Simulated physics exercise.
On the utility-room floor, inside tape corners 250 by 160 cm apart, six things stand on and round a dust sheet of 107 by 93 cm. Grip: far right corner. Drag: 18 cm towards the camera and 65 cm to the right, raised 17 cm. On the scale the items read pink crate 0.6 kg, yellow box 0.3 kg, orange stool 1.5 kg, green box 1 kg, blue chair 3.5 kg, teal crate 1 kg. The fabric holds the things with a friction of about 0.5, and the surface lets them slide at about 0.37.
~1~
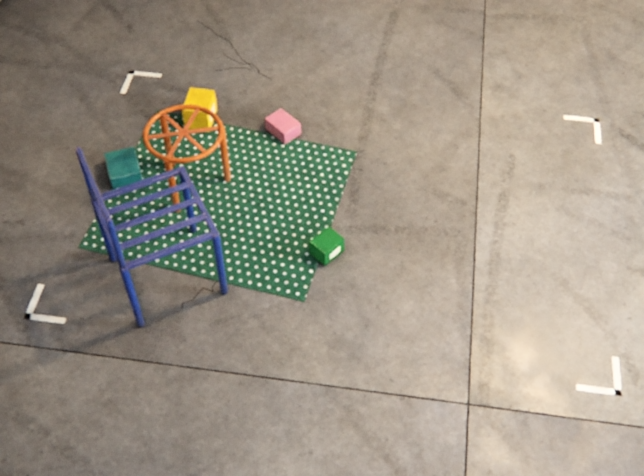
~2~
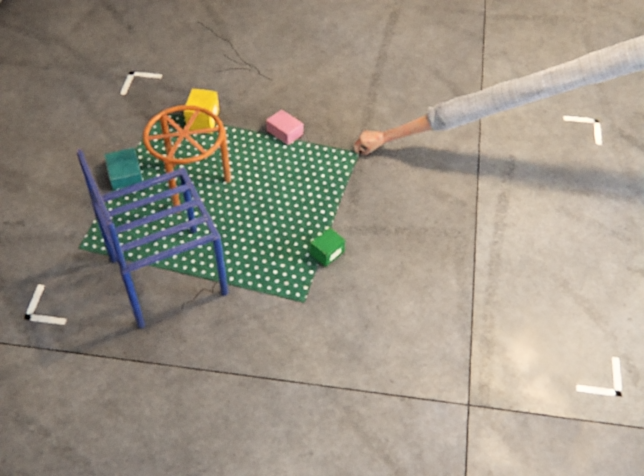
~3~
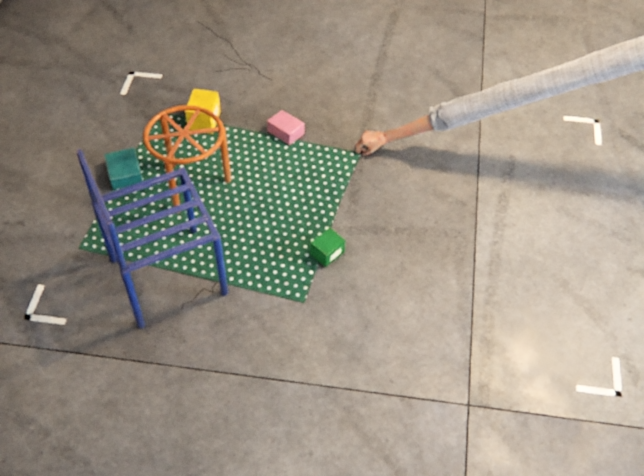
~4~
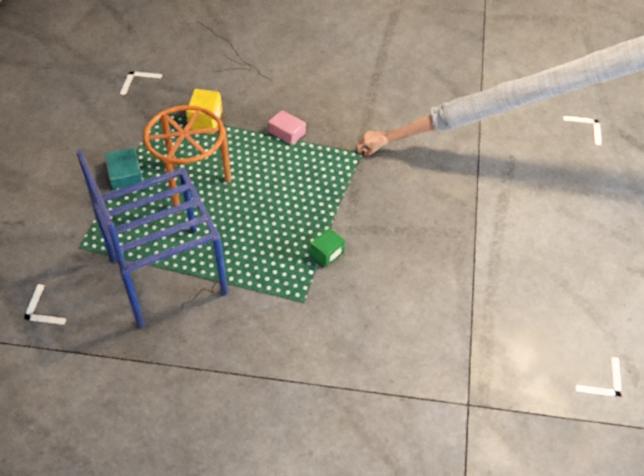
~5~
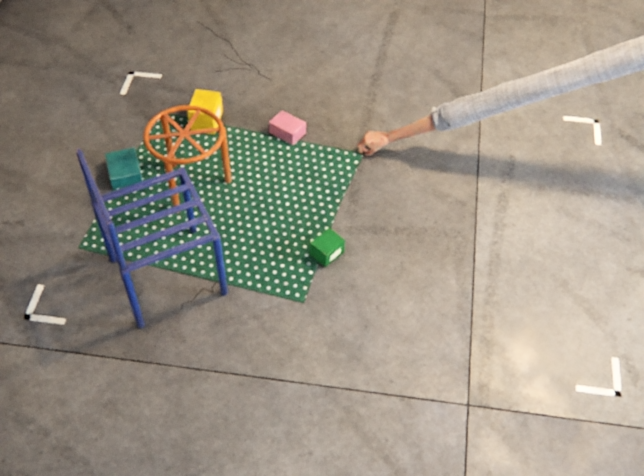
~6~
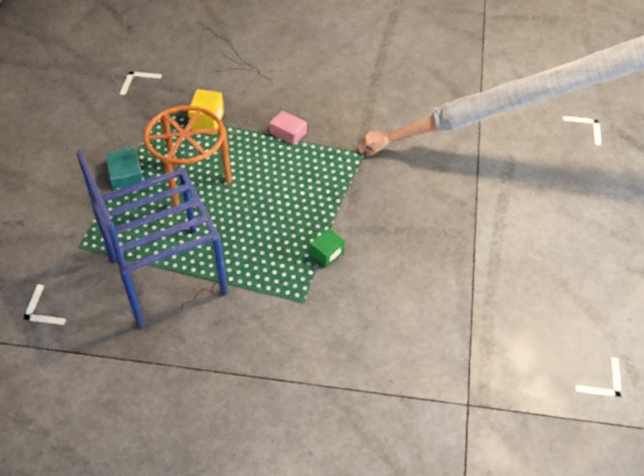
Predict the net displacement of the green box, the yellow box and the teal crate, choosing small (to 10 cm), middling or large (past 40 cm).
Predicted: Green box middling, yellow box large, teal crate large.
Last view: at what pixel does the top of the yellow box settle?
You'll find it ending up somewhere near (295, 89).
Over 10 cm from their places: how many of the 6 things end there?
The number is 5.
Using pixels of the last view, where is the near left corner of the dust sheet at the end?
That corner comes to rest close to (188, 229) in the last view.
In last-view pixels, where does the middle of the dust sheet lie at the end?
I'd say it sits around (341, 200) in the last picture.
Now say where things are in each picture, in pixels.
Green box (327, 240); dust sheet corners (357, 152) (304, 302), in the first frame.
Dust sheet corners (304, 302); grip (359, 153), in the second frame.
Dust sheet corners (304, 303); grip (361, 153), in the third frame.
Dust sheet corners (304, 303); grip (362, 153), in the fourth frame.
Dust sheet corners (304, 303); grip (363, 153), in the fifth frame.
Green box (327, 241); dust sheet corners (304, 303); grip (364, 154), in the sixth frame.
Next, middle of the dust sheet at (255, 196); yellow box 23 cm off its start, teal crate 18 cm off its start, green box 2 cm off its start.
Then, middle of the dust sheet at (287, 194); yellow box 45 cm off its start, teal crate 35 cm off its start, green box 8 cm off its start.
After that, middle of the dust sheet at (323, 196); teal crate 55 cm off its start at (237, 156), yellow box 48 cm off its start at (293, 89), green box 19 cm off its start at (370, 237).
Later, middle of the dust sheet at (342, 203); teal crate 64 cm off its start, yellow box 49 cm off its start, green box 24 cm off its start.
At the end, middle of the dust sheet at (341, 200); teal crate 64 cm off its start at (256, 161), yellow box 49 cm off its start at (295, 89), green box 24 cm off its start at (381, 239), orange stool 64 cm off its start at (323, 153).
